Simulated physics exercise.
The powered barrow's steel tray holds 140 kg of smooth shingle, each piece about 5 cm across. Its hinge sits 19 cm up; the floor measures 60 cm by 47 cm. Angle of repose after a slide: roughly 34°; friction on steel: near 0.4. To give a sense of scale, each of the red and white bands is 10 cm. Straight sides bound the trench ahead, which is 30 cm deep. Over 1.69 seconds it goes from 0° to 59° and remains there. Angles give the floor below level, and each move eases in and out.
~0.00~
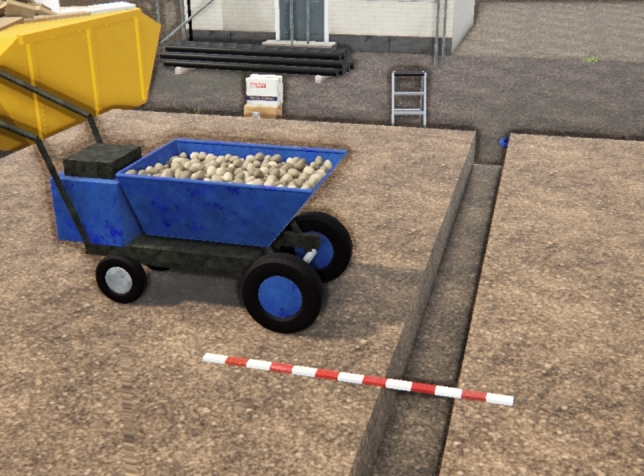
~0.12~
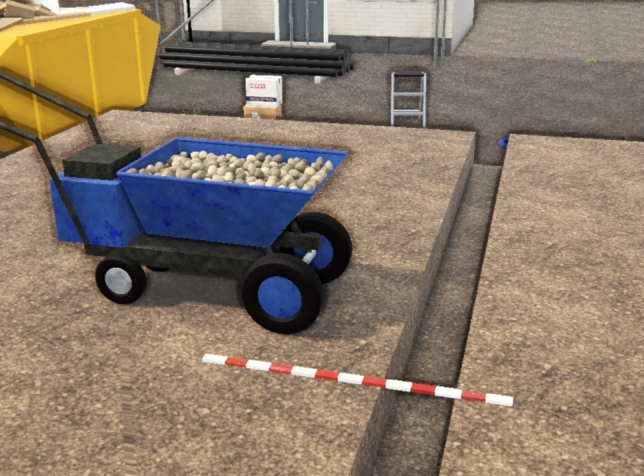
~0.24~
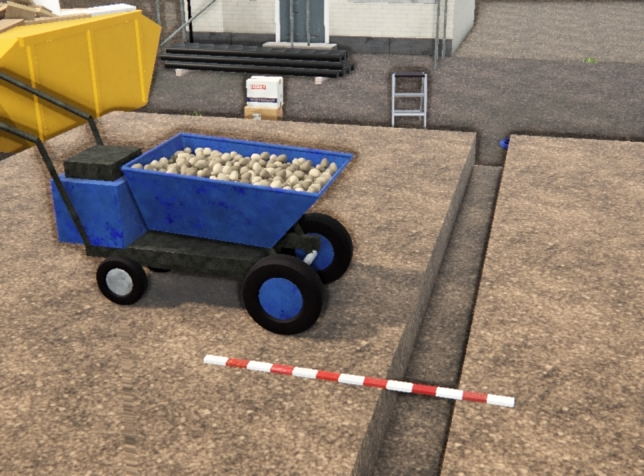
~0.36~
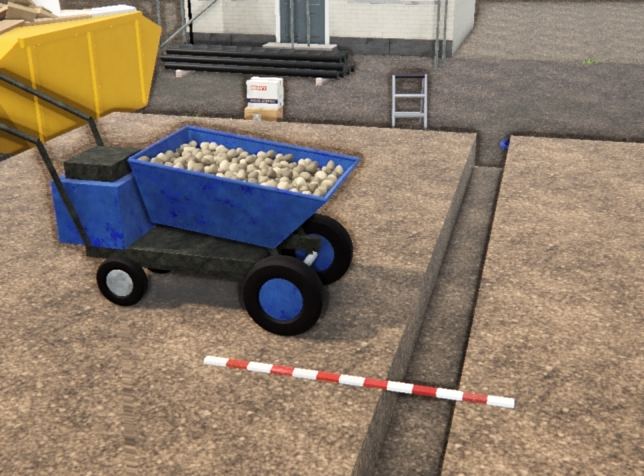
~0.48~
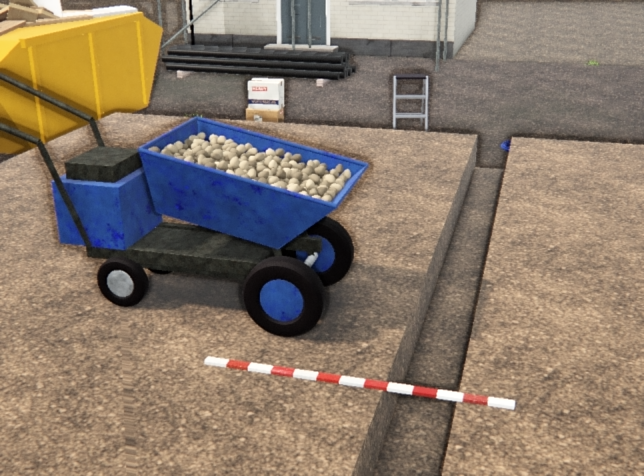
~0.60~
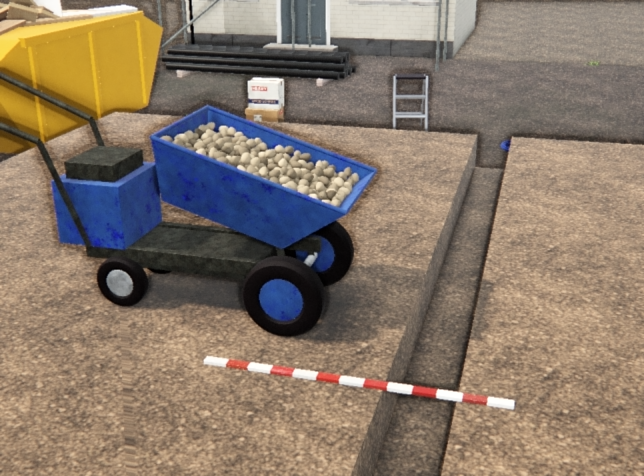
Blue powered barrow standing beside a straight trench, its tray of smooth pale stones tilting steadily up at the left end.
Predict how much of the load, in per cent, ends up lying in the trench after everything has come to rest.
Roughly 76 per cent of it.
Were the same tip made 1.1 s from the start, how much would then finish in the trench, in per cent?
About 70 percent, I'd say.
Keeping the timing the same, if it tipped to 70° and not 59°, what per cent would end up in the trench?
It would be close to 80 percent.
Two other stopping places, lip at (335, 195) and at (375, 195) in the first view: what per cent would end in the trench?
First spot about 55, second spot about 20 per cent.
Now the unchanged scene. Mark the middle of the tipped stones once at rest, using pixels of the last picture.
Resting centre: About (441, 360).
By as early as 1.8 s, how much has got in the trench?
Close to 25 per cent at that time.
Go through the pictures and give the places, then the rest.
In the first frame, the tray is at 0°, its lip at (312, 192); the top of the load is at (252, 169).
In the second frame, the tray is at 1°, its lip at (313, 193); the top of the load is at (225, 166); the stones move at 0.1 m/s on average.
In the third frame, the tray is at 3°, its lip at (319, 196); the top of the load is at (202, 162); the stones move at 0.2 m/s on average.
The fourth frame shows lip at (327, 200), floor tilted 7°, highest stones at (199, 155); the stones move at 0.3 m/s on average.
The fifth frame shows lip at (336, 207), floor tilted 12°, highest stones at (201, 146); the stones move at 0.4 m/s on average.
The sixth frame shows lip at (346, 213), floor tilted 17°, highest stones at (204, 135); the stones move at 0.4 m/s on average.
After 1.3 s the floor is at 50°; 100 % in the tray; the foremost stones are at (398, 239).
After 1.8 s the floor is at 59°; 71 % in the tray, 26 % in the trench, 2 % past the trench; the foremost stones are at (491, 324).
After 2.1 s the floor is at 59°; 45 % in the tray, 44 % in the trench, 11 % past the trench; the foremost stones are at (563, 340).
After 4.1 s the floor is at 59°; 13 % in the tray, 76 % in the trench, 11 % past the trench; the foremost stones are at (608, 340).
